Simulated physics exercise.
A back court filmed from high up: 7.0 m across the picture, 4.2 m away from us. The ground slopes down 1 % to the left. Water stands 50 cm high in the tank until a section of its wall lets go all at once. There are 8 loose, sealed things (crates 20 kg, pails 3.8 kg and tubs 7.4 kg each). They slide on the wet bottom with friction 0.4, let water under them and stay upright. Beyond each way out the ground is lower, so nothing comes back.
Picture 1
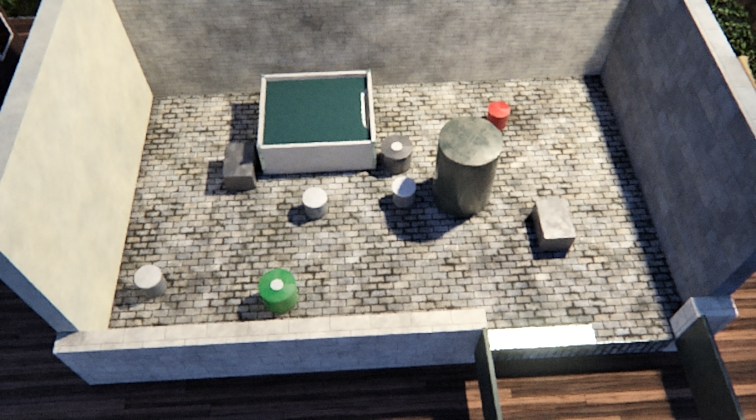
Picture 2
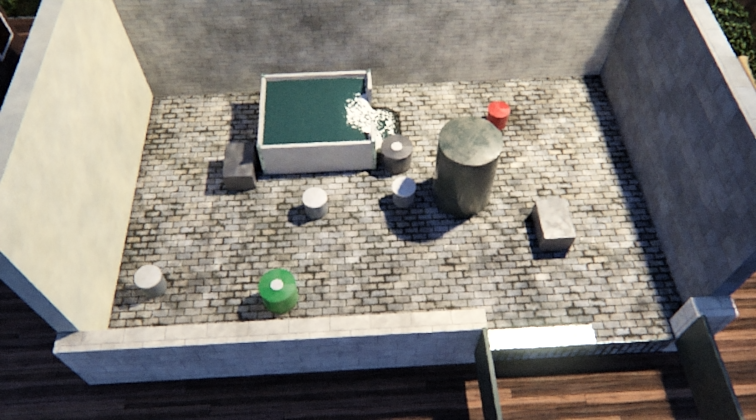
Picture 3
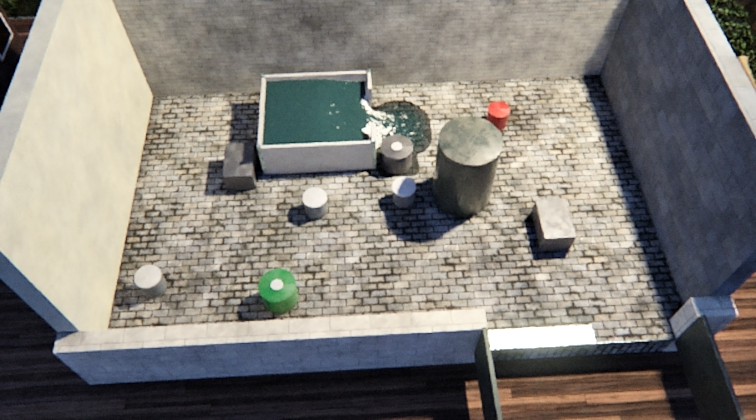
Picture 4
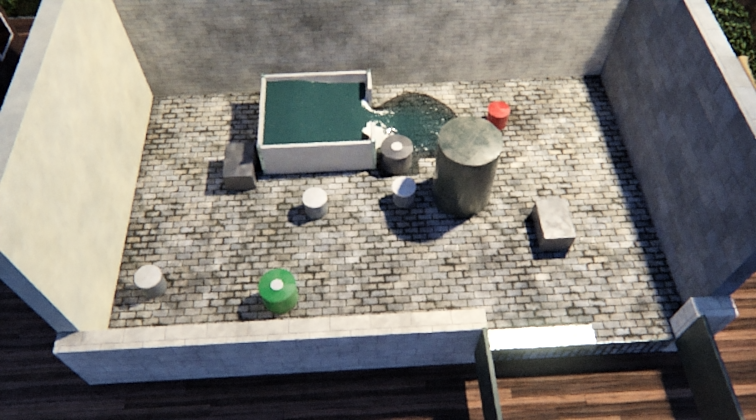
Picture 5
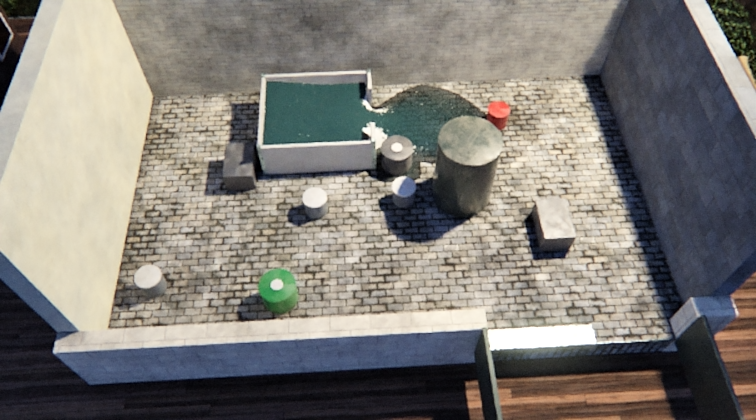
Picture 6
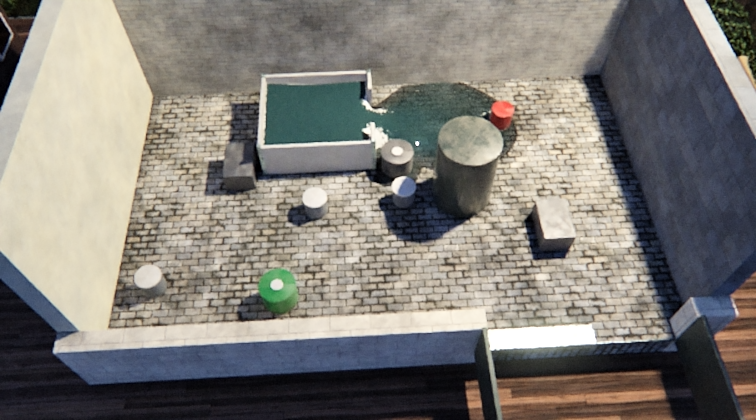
To begin with, a walled, paved court seen from above holds a pale tank of dark green water among scattered tubs, pails and blocks. Water then bursts through the tank's right side and spreads rightward across the paving, reaching the red pail, which shifts slightly right, while the green tub stays put.
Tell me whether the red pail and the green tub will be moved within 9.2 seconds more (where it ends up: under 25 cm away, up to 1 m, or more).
Red pail gets carried off; green tub barely shifts.
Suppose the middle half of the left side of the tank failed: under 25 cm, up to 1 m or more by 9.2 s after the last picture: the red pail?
Then the red pail barely shifts.
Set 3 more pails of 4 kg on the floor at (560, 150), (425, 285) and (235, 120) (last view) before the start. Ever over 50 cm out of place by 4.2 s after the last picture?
In turn: Past it, short of it, under.
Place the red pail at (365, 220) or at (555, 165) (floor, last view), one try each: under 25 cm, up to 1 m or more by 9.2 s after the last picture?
In turn: It barely shifts; it ends far away.
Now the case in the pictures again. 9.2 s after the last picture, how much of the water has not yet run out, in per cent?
About 72 per cent.
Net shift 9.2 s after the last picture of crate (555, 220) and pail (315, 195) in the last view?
In turn: 0 cm, 0 cm.
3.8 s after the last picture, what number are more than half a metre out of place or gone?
1 of them.
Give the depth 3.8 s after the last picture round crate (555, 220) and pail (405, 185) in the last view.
About 4 and 1 cm.
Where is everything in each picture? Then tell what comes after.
In the first picture, the red pail at (499, 109) rests on the ground; the green tub at (277, 285), on the bottom; water covers 1.9 m2; 0 of 8 have shifted.
In the second picture, the red pail at (499, 109) rests on the ground; the green tub at (277, 285), on the bottom; 2.3 m2 under water; 0 of 8 have shifted.
In the third picture, the red pail at (499, 109), on the bottom; the green tub at (277, 285) rests on the ground; 2.7 m2 under water; 0 of 8 have shifted.
In the fourth picture, the red pail at (499, 109), on the bottom; the green tub at (277, 285) rests on the ground; 3.3 m2 under water; 0 of 8 have shifted.
In the fifth picture, the red pail at (499, 109), on the bottom; the green tub at (277, 285), on the bottom; 4.0 m2 under water; 0 of 8 have shifted.
In the sixth picture, the red pail at (503, 109) rests on the ground, 6 cm from its start; the green tub at (277, 285), on the bottom; 4.8 m2 under water; 2 of 8 have shifted.
Then, 1.2 s after the last picture the red pail is near (606, 100), 1.6 m from its start, afloat; the green tub is near (277, 285), 0.0 m from its start, aground; 0 of 8 are out; 1 afloat.
Then, 3.8 s after the last picture the red pail is near (550, 118), 0.7 m from its start, afloat; the green tub is near (277, 285), 0.0 m from its start, aground; 0 of 8 are out; 1 afloat.
Then, 6.2 s after the last picture the red pail is near (545, 177), 1.4 m from its start, afloat; the green tub is near (277, 285), 0.0 m from its start, aground; 0 of 8 are out; 1 afloat.
Then, 9.2 s after the last picture the red pail is near (512, 217), 1.9 m from its start, aground; the green tub is near (277, 285), 0.0 m from its start, aground; 0 of 8 are out; 0 afloat.
